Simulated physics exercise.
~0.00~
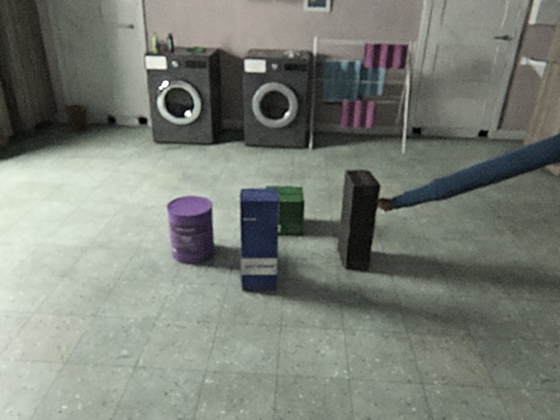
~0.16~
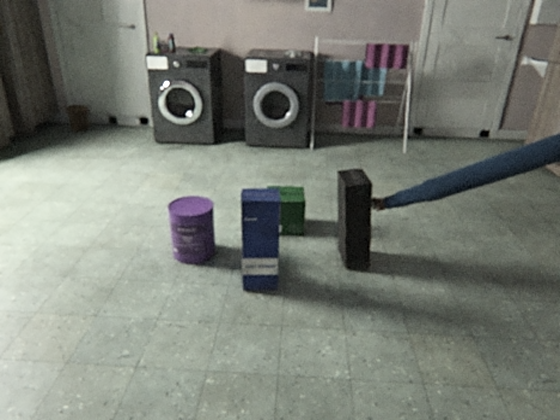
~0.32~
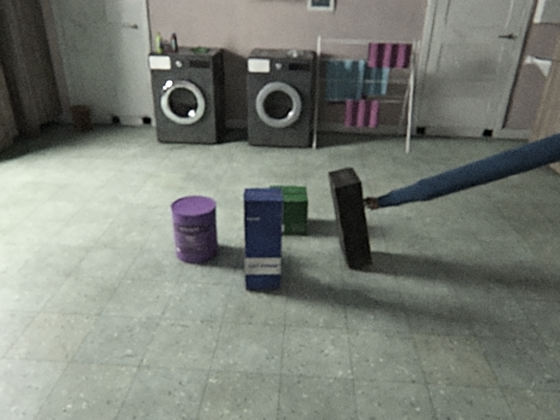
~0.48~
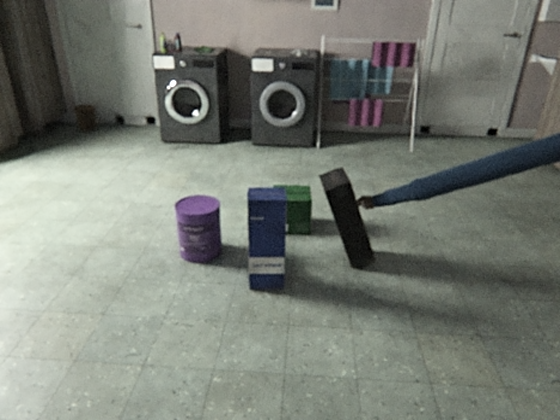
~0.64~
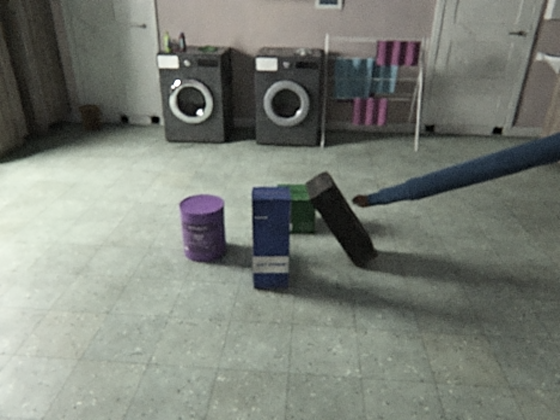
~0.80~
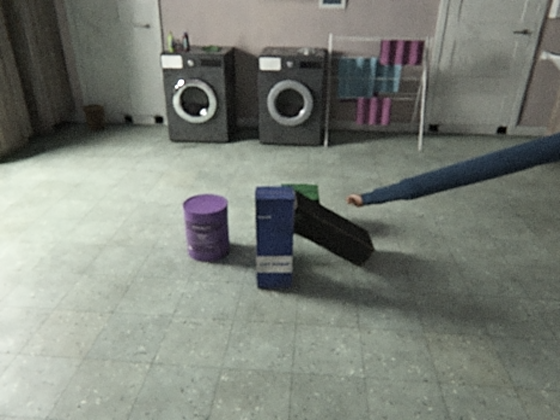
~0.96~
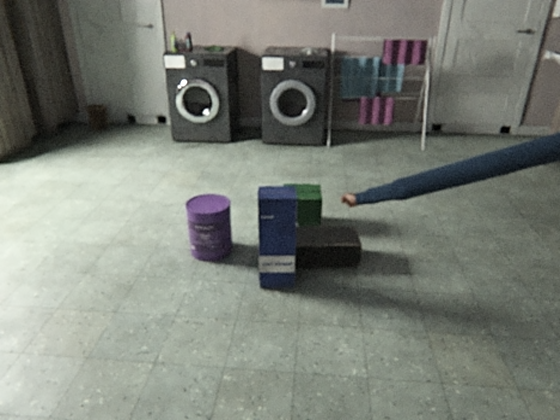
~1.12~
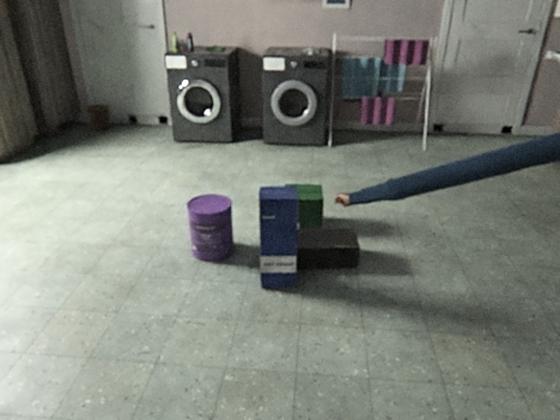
A hand pushes a tall black box, which tips left and lands on its side.
